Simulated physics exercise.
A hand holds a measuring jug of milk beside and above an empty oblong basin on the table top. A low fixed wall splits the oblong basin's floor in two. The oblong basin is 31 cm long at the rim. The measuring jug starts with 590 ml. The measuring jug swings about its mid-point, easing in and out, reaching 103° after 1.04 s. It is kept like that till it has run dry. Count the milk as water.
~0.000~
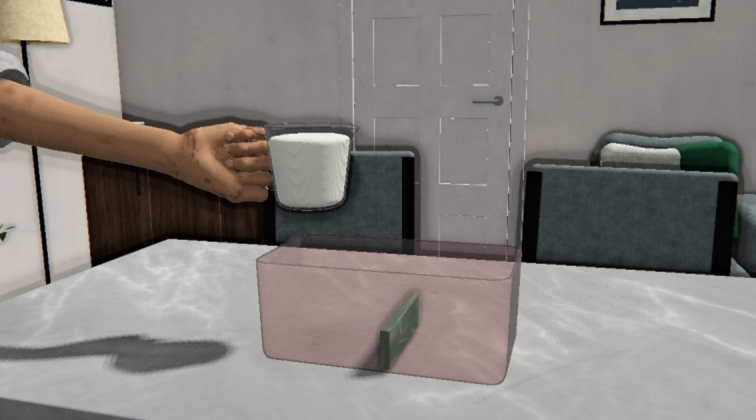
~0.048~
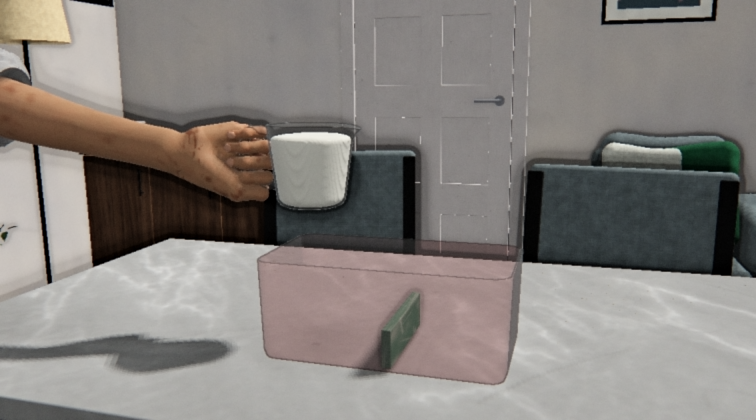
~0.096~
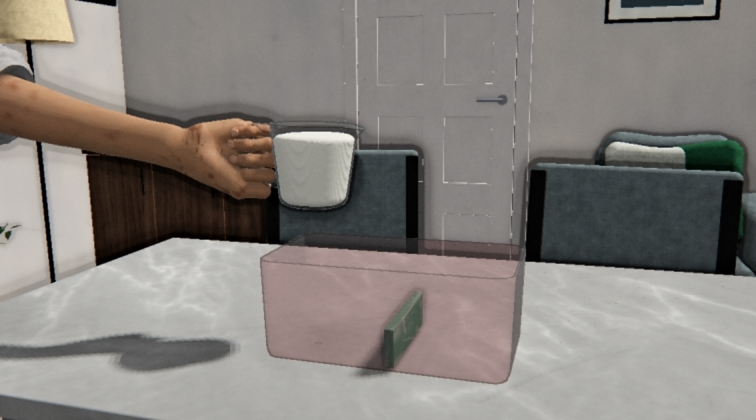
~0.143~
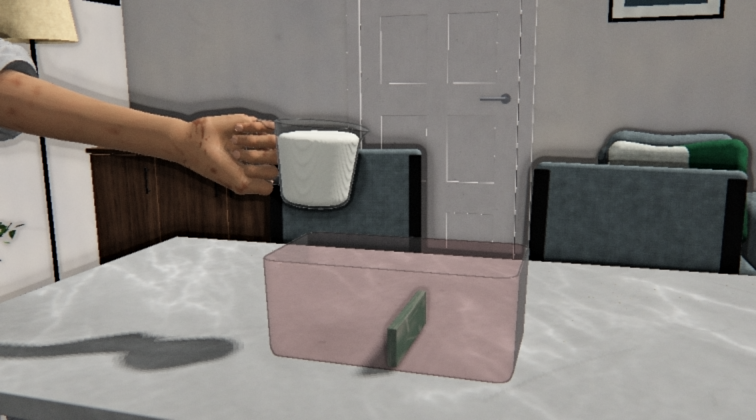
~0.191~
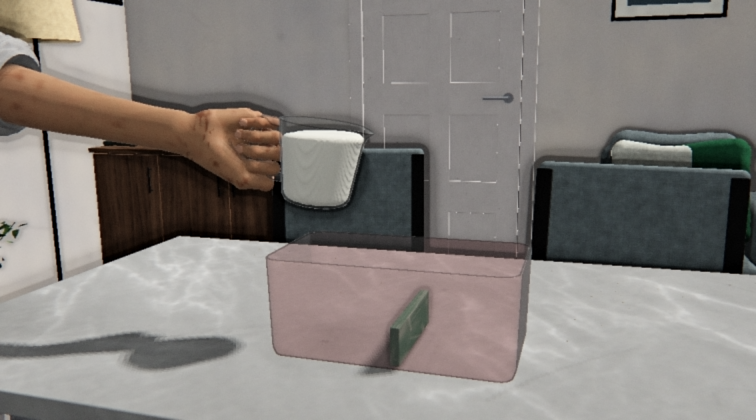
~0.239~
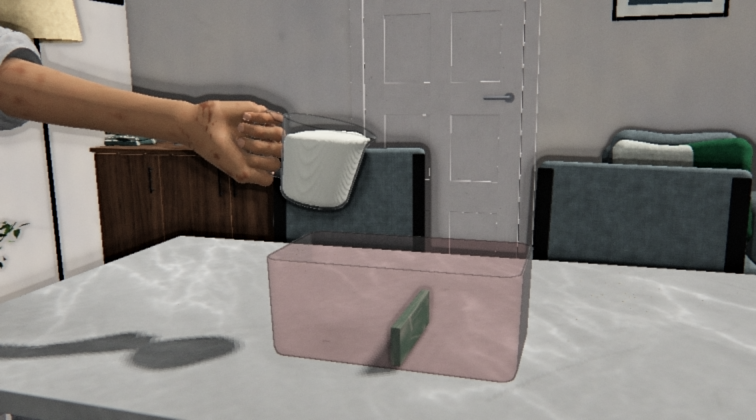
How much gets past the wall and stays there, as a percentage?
About 62 per cent.
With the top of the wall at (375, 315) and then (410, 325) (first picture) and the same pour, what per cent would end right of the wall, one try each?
First 90, then 45 per cent.
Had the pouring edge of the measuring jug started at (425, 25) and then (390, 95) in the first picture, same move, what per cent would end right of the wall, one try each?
First 70, then 95 per cent.
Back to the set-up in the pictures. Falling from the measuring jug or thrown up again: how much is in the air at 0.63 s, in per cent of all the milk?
Some 20 per cent.
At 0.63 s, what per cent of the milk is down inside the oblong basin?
Some 12 per cent.
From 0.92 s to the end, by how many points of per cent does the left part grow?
Near 20 in a hundred.
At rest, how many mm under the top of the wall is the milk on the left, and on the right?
Left about 40 mm, right about 32 mm.
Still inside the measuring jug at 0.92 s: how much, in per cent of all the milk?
Some 16 per cent.
Then, 0.63 s in, the tilt is 68° and 69 per cent is still to pour, 1 is left of the wall and 10 right of it.
Then, 0.92 s in, the tilt is 99° and 15 per cent is still to pour, 18 is left of the wall and 55 right of it.
Then, 1.22 s in, the tilt is 103° and 0 per cent is still to pour, 37 is left of the wall and 61 right of it.
Then, 1.54 s in, the tilt is 103° and 0 per cent is still to pour, 38 is left of the wall and 62 right of it.
Finally, 38 per cent lies left of the wall, 62 right of it and 0 outside.
